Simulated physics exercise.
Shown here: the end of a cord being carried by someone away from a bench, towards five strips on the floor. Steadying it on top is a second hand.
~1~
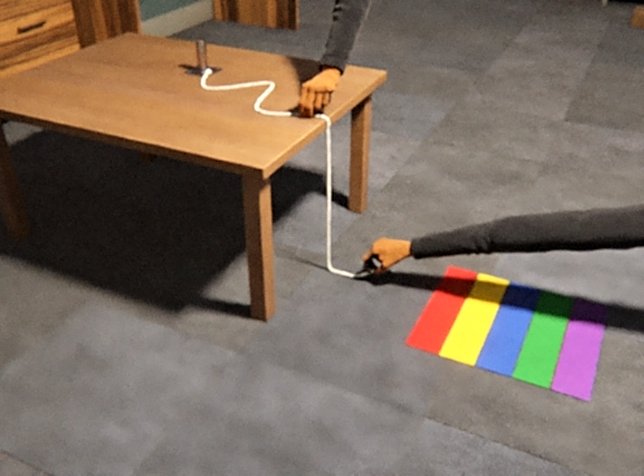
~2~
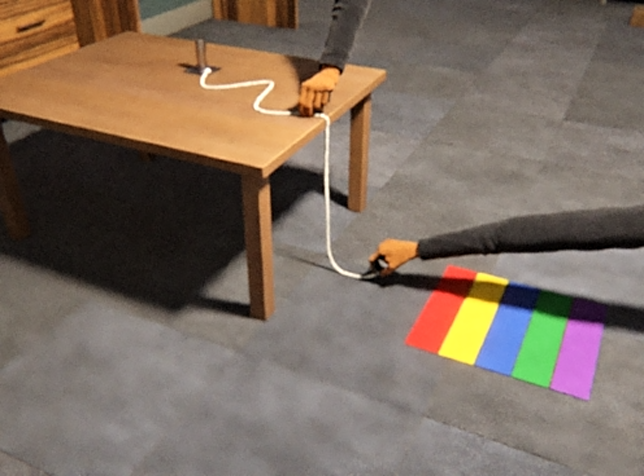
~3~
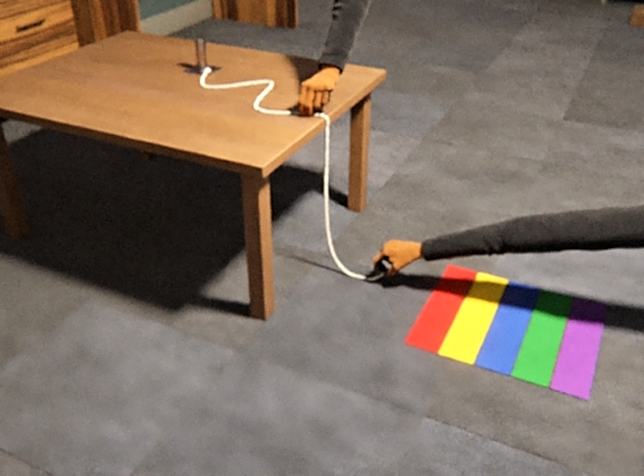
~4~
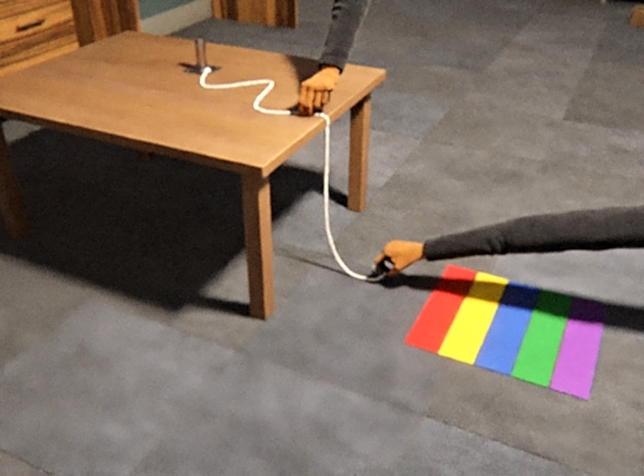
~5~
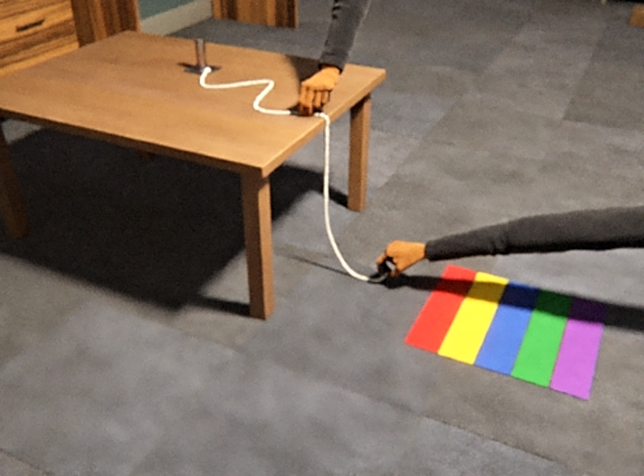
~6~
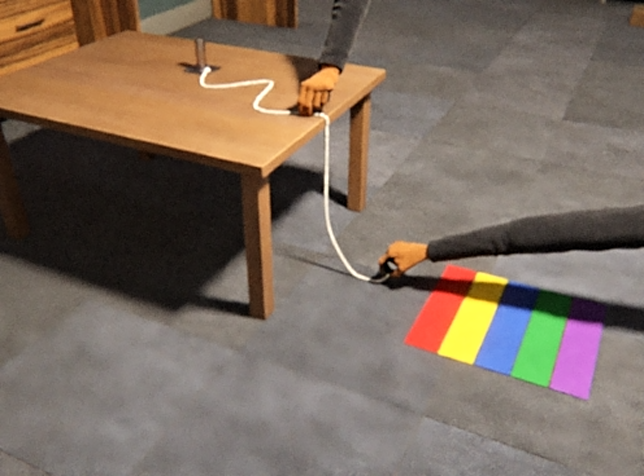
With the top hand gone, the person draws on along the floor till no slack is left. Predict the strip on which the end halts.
The purple strip.
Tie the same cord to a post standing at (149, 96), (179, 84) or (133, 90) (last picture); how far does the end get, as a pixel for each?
Going through the tries, you get (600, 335), then (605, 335), then (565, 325).
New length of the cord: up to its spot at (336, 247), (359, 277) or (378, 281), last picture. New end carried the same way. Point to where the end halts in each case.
In turn, (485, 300) for the first, (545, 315) for the second and (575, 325) for the third.
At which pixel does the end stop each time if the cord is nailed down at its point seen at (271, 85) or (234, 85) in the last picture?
Try by try, around (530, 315) and (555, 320).
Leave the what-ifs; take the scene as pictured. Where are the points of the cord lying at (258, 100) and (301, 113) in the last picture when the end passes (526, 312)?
(337, 109) and (353, 177), approximately.
A little later, end near (526, 312); over blue.
Next, end near (569, 324); over purple.
When it is tight, end near (595, 331); over purple. The purple one.
